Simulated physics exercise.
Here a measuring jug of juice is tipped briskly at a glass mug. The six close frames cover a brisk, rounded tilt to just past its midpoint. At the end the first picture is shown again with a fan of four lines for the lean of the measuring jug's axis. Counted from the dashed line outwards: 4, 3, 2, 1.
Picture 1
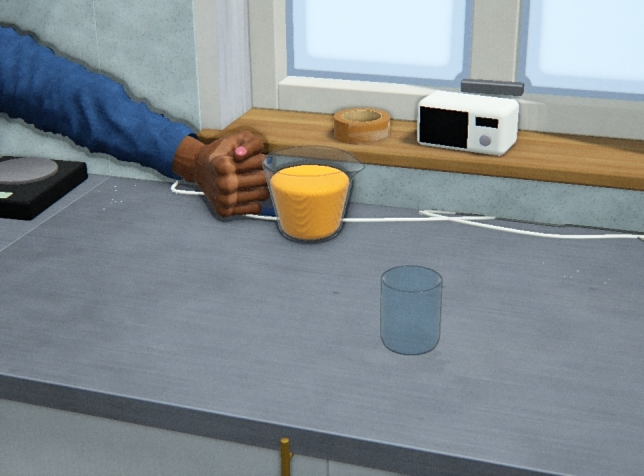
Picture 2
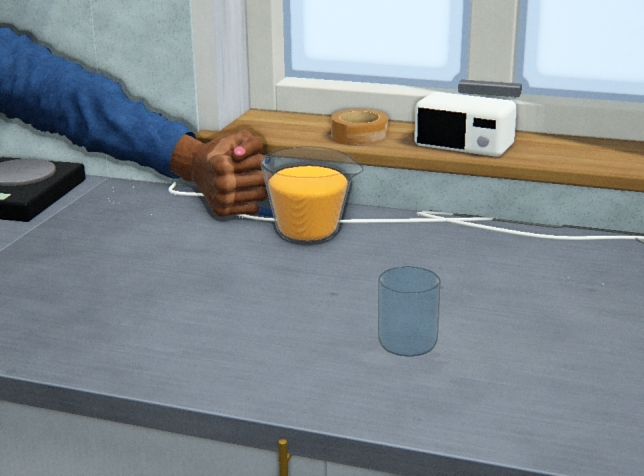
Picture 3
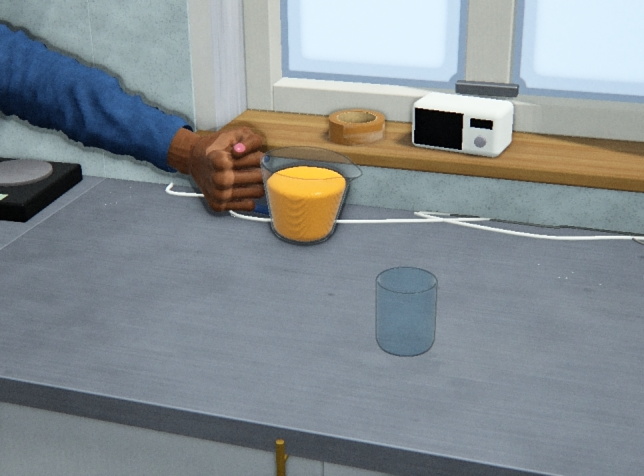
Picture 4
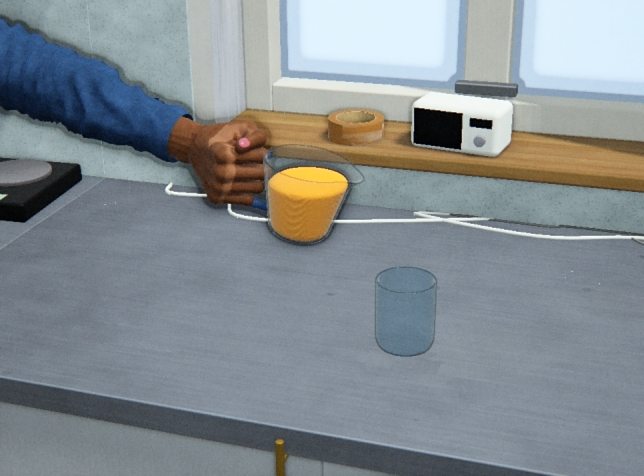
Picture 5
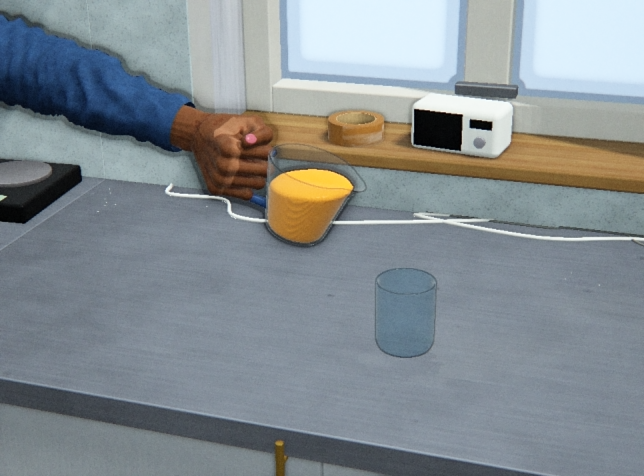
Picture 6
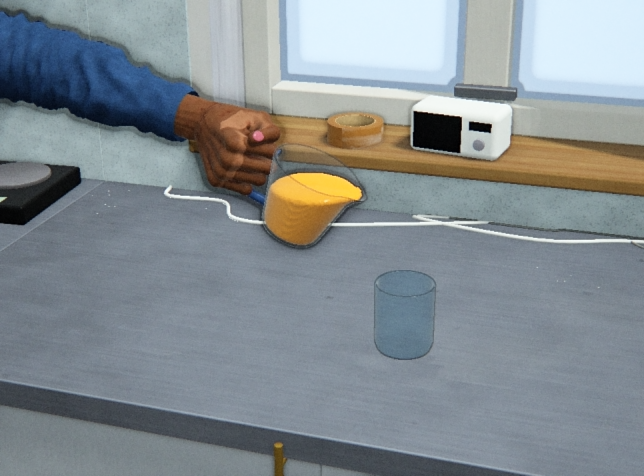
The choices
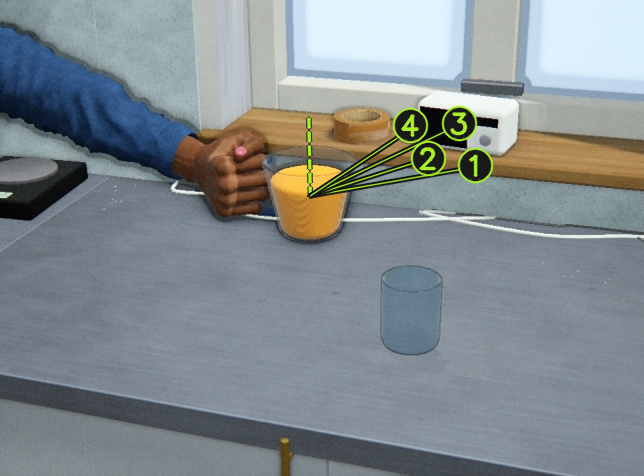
A hand in a blue sleeve gripped a clear jug of orange juice on a grey counter and tilted it to the right, toward an empty glass mug, the juice sliding up near the lip.
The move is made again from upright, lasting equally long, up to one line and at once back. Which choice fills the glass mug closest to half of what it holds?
Go for 4.
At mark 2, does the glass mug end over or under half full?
Over half.
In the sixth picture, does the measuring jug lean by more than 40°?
No, it does not.
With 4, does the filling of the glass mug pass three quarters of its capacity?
No, it does not.
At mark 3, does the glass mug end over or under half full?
Over half.
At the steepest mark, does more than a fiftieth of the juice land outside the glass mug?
Yes.
On the marked copy, 1 at (459, 169); 2 at (411, 163); 3 at (444, 131); 4 at (397, 137).
If 1 is chosen, the glass mug ends with about 80 % of what it can hold; 16 % of the juice is spilt.
If 2 is chosen, the glass mug ends with about 82 % of what it can hold; 3 % of the juice is spilt.
If 3 is chosen, the glass mug ends with about 69 % of what it can hold.
If 4 is chosen, the glass mug ends with about 52 % of what it can hold.
